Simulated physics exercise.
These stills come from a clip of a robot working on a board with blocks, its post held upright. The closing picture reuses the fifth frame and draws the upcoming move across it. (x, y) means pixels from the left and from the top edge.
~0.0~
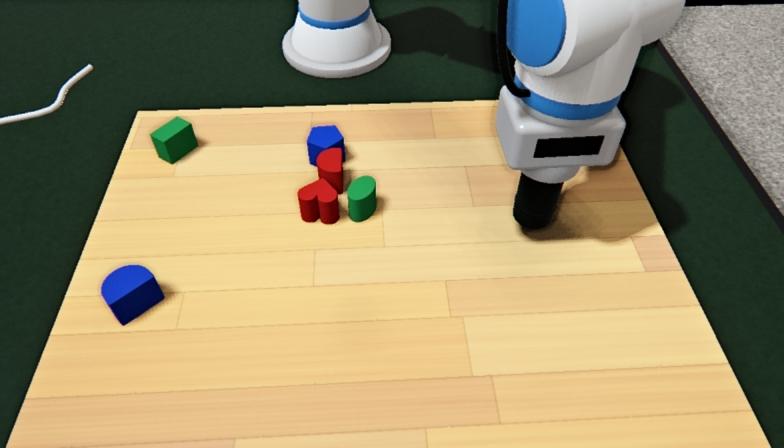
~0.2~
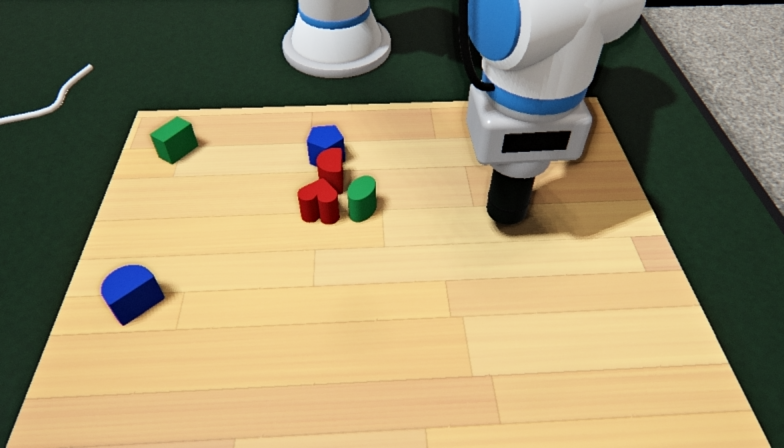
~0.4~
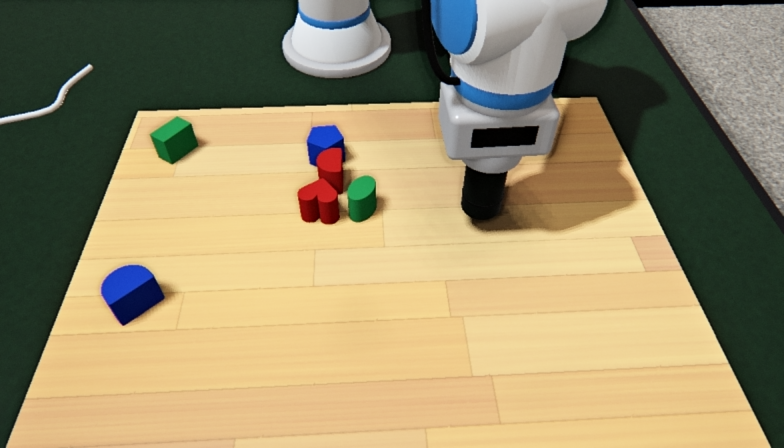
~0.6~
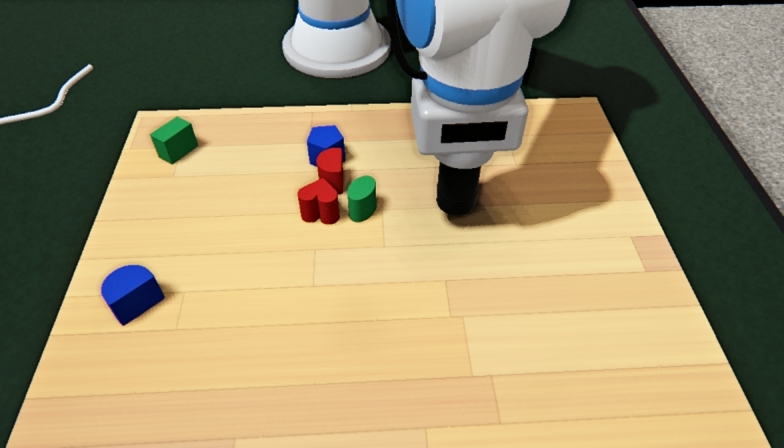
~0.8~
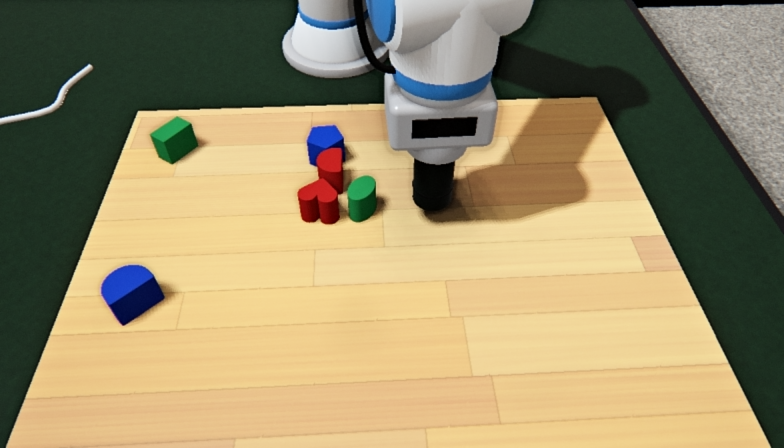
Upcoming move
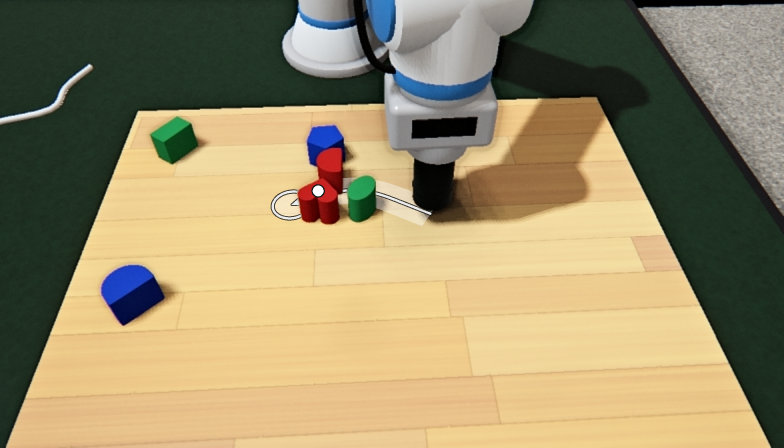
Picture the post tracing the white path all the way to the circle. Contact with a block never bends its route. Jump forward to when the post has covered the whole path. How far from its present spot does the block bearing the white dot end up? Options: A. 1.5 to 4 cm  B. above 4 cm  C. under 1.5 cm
Choice A: 1.5 to 4 cm.
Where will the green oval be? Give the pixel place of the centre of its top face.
The middle of its top is at (332, 191).
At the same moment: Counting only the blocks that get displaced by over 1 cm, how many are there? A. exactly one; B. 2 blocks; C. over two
The one that fits is C, over two.
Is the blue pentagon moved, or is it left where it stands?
At the end of the path, it will still be in place.
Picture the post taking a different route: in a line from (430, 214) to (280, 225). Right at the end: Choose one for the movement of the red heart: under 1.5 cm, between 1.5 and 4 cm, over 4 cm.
That one ends up more than 4 cm from where it is now.
Drawn move, from (430, 214) by way of (386, 197) and (339, 191) to (292, 205); the dot is on the red heart.
On the path given first. One third of the way, post at (385, 181); green oval at (356, 187), turned 20° anticlockwise.
Two thirds of the way, post at (335, 176); red heart at (302, 202), turned 15° clockwise; red D-shaped block at (311, 157), turned 55° clockwise; green oval at (333, 190), turned 115° anticlockwise.
At the end, post at (289, 189); red heart at (299, 204); blue pentagon still; red D-shaped block at (301, 156), turned 75° clockwise; green oval at (332, 191), turned 125° anticlockwise.
